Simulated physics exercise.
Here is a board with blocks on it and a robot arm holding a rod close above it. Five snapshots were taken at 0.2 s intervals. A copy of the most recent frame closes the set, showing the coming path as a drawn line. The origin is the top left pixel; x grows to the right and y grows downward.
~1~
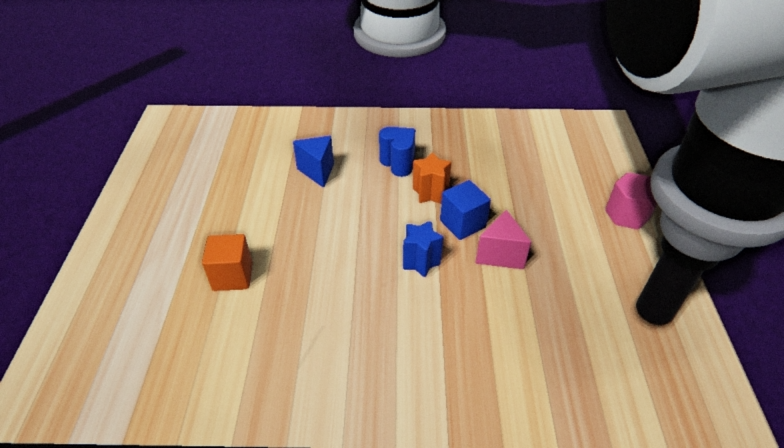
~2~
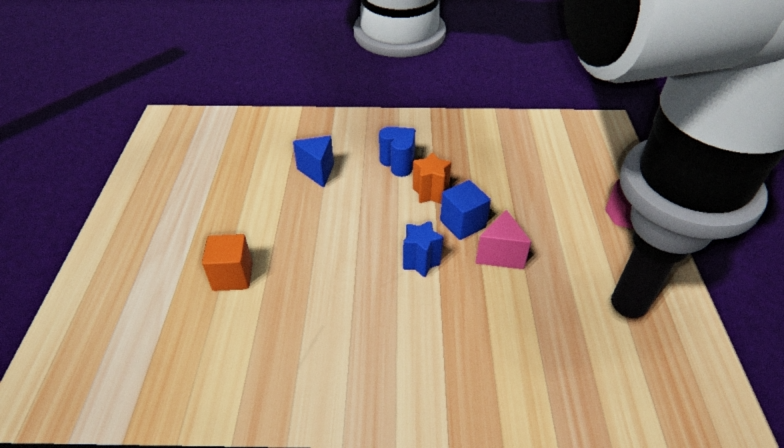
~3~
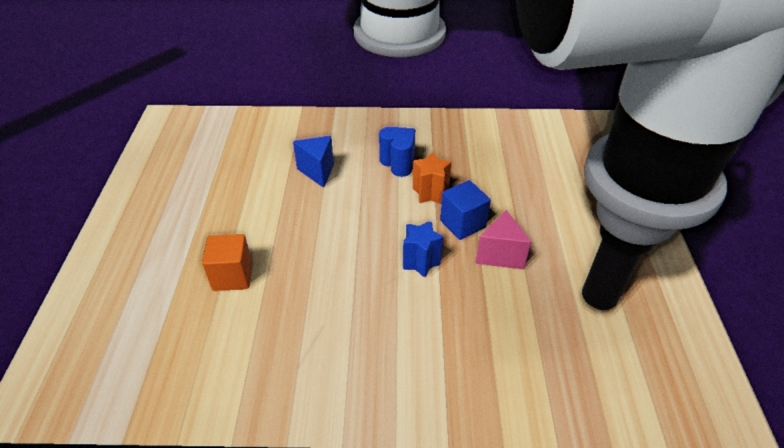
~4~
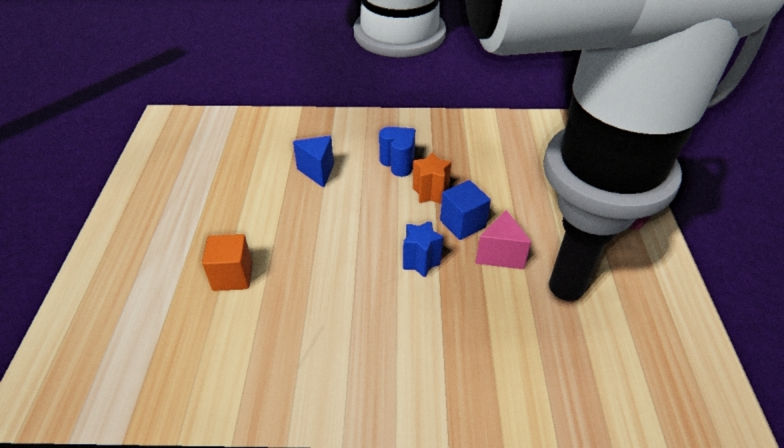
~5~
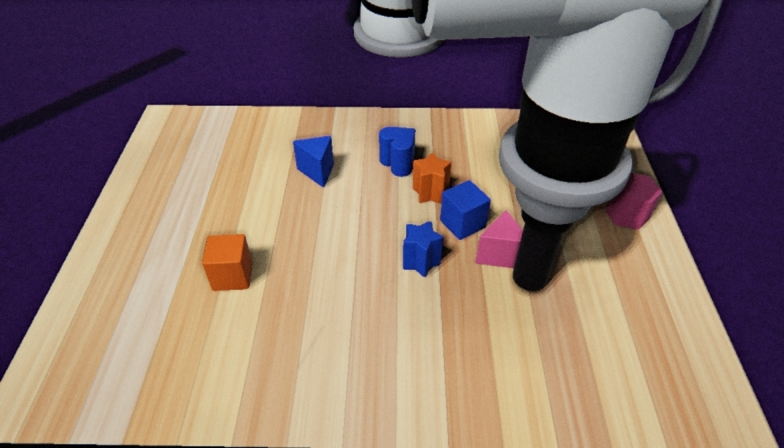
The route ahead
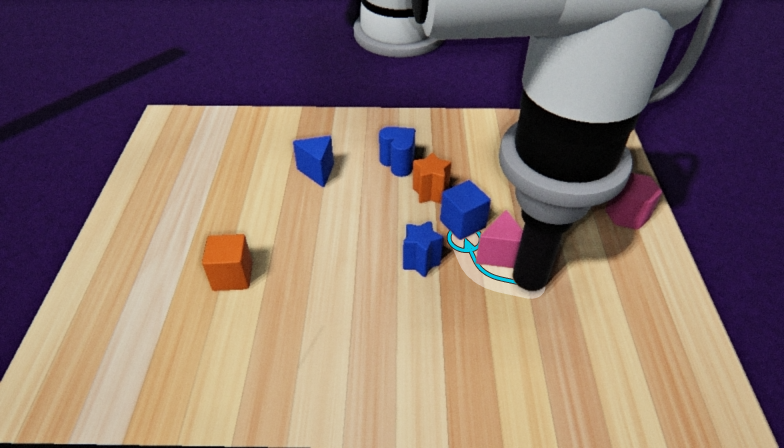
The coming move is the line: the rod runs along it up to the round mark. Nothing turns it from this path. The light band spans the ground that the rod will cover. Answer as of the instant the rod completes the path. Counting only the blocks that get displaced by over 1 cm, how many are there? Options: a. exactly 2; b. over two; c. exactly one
a.
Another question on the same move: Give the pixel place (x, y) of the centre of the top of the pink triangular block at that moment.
Pixel (503, 208).
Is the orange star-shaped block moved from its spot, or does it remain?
That block is going to be left alone.
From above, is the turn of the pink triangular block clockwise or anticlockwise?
Looking down: Clockwise.
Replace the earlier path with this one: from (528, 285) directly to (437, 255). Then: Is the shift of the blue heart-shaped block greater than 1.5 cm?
Short answer: No.
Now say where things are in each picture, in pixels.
The first picture shows rod tip (655, 310); block tops, blue star-shaped block (422, 234); orange star-shaped block (433, 164); blue four-sided block (467, 195); pink triangular block (506, 228).
The second picture shows rod (629, 304); blocks unchanged.
The third picture shows rod (600, 296); blocks unchanged.
The fourth picture shows rod (567, 287); blocks unchanged.
The fifth picture shows rod (530, 278); blue star-shaped block (422, 234); orange star-shaped block (433, 164); blue four-sided block (467, 195); pink triangular block (506, 228).
Path on the board, from (528, 285) via (496, 278) and (475, 260), ending at (465, 238).
On the path given first. Halfway along, rod (484, 263); pink triangular block (501, 222), turned 20° clockwise.
At the end, rod (466, 231); blue star-shaped block in place; orange star-shaped block in place; blue four-sided block (465, 185); pink triangular block (503, 208), turned 50° clockwise.
